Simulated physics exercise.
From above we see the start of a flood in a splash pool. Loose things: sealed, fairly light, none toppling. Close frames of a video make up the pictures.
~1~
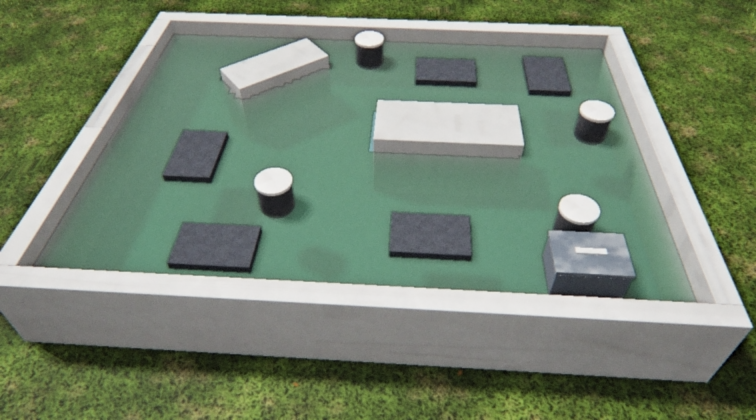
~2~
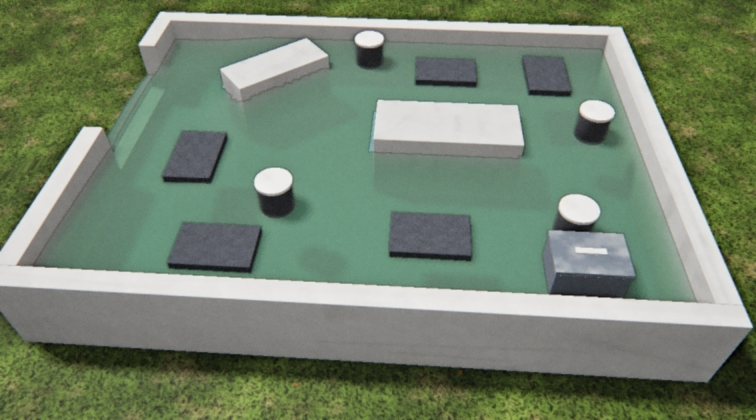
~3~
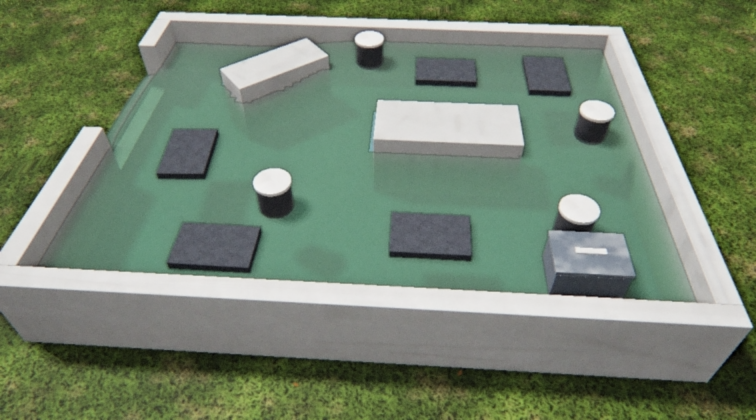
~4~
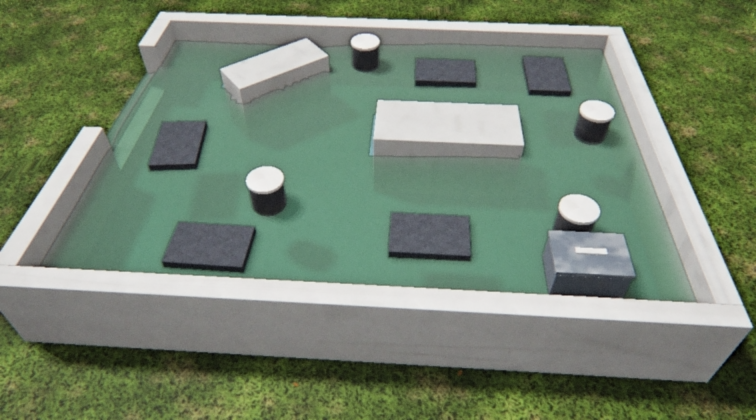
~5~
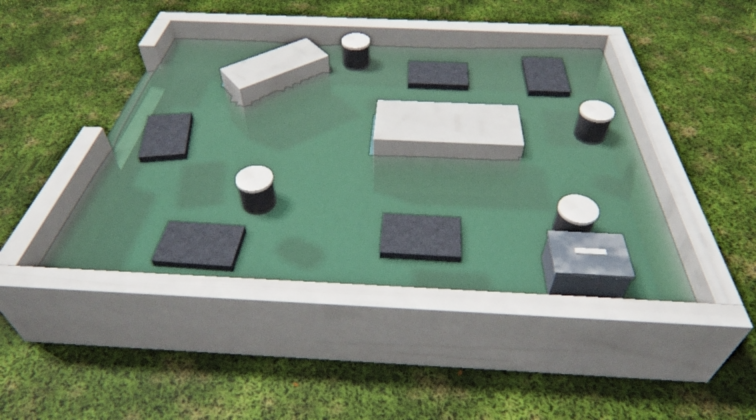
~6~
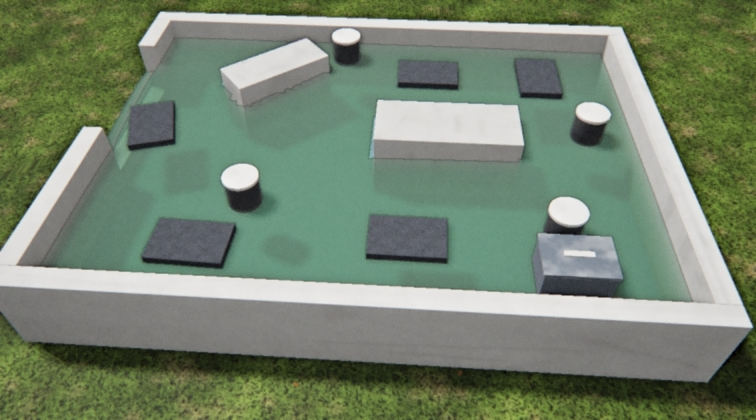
We see a walled pool of green water holding dark slabs, white-topped cylinders and a grey box; a section of the left wall disappears, then the nearby slab drifts left toward the gap and other objects gradually shift leftward.
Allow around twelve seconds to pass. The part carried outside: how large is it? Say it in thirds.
Honestly, the part swept out lands in the lowest band of thirds.
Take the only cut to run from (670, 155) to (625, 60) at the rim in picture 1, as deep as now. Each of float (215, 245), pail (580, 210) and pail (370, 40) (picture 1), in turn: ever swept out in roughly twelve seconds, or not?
First one held back, second flushed away, third flushed away.
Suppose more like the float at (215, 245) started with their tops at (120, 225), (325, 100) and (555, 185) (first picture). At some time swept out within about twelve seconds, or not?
Outcome for each, listed in order: Leaves, leaves, does not leave.
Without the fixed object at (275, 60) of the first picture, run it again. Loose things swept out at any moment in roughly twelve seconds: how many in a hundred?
My guess is close to 30 per cent of them.
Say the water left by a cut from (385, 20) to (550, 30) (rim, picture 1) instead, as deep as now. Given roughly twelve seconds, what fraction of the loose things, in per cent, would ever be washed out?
Result: Roughly 50 per cent.
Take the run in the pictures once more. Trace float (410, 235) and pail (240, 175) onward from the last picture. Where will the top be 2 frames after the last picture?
I'd say around (375, 234) for the first and around (213, 166) for the second.
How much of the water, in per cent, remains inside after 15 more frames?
Estimate: Roughly 68 %.
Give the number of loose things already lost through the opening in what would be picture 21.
The count is 2.
A moment on, 1 of 10 are out; 9 afloat.
Next, 1 of 10 are out; 9 afloat.
Later, 2 of 10 are out; 8 afloat.
In the end, 2 of 10 are out; 8 afloat.
